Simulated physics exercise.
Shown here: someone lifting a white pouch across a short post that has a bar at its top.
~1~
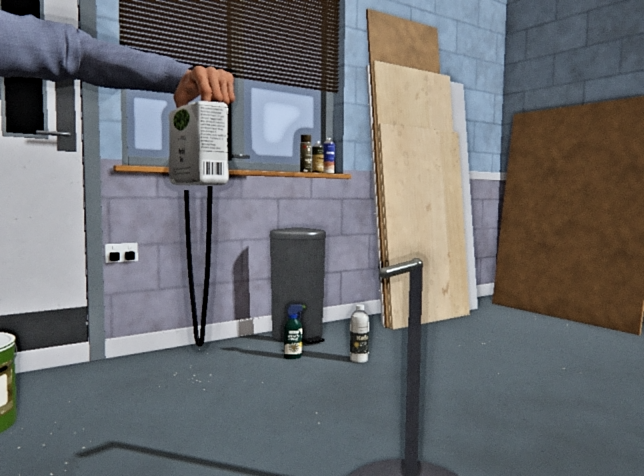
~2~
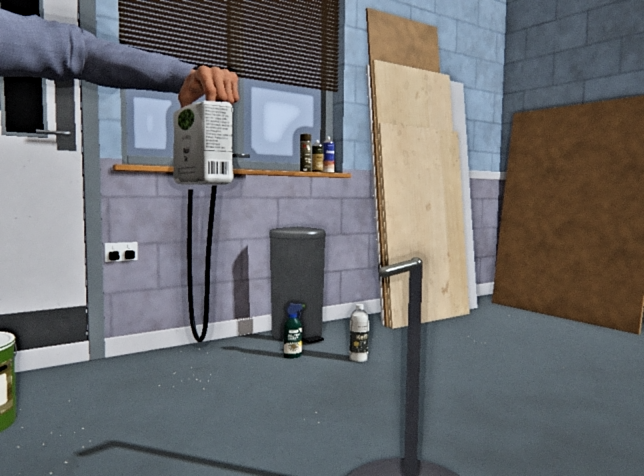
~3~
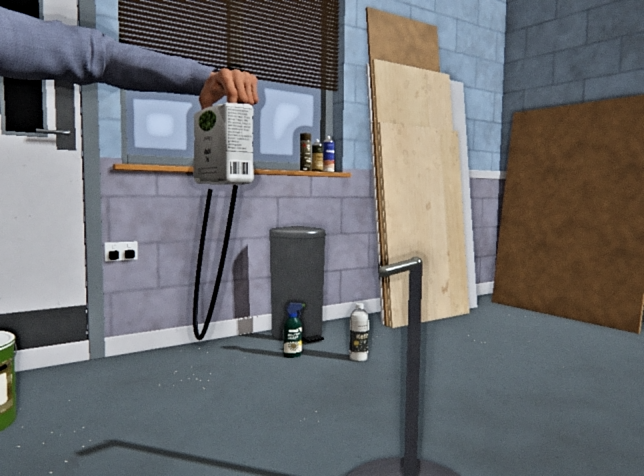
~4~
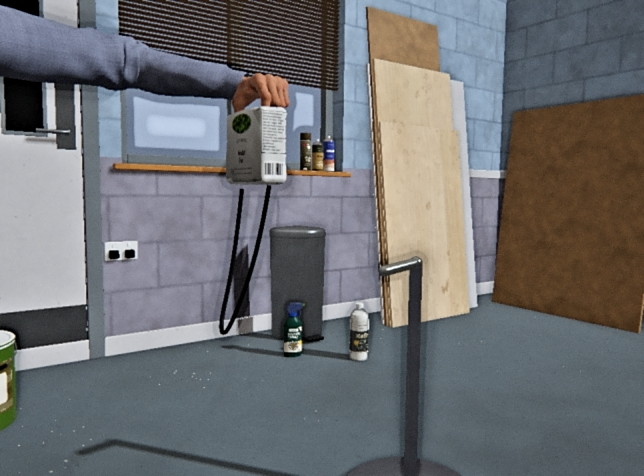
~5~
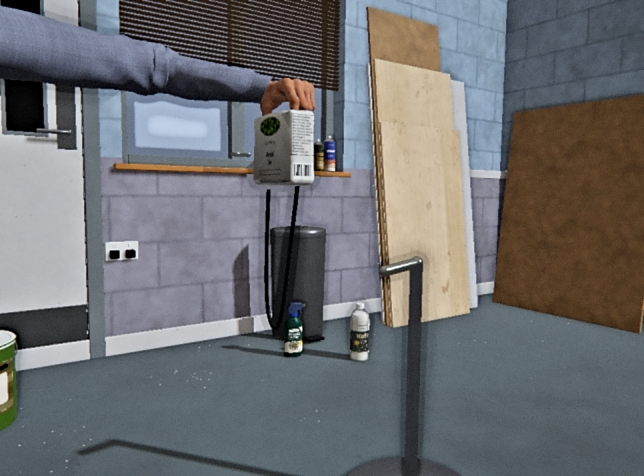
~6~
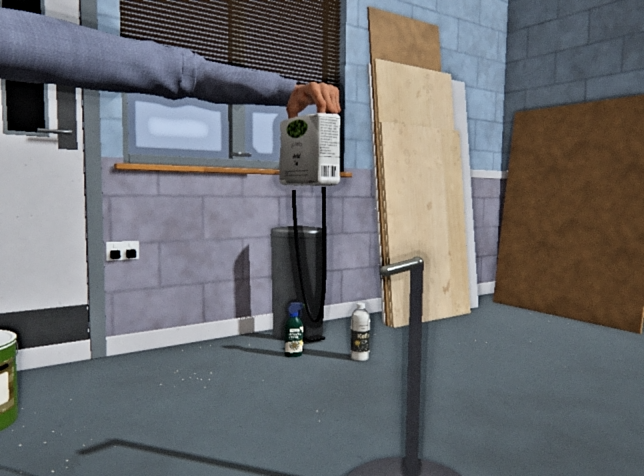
An arm reached in from the left, gripping a white pouch with a dark loop dangling below it, and carried it rightward past the window and bin while the loop swayed.
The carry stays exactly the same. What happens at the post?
I bet it will hang up on the post.
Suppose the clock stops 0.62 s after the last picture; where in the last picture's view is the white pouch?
At (393, 157) by that time.
Then, 0.62 s on from there, pouch nearing the post near (393, 157).
Then, 1.08 s on from there, pouch past the post near (444, 160).
In the end, pouch past the post near (472, 162); loop tight round the post, hand stopped. The white pouch is jerked back by its loop.
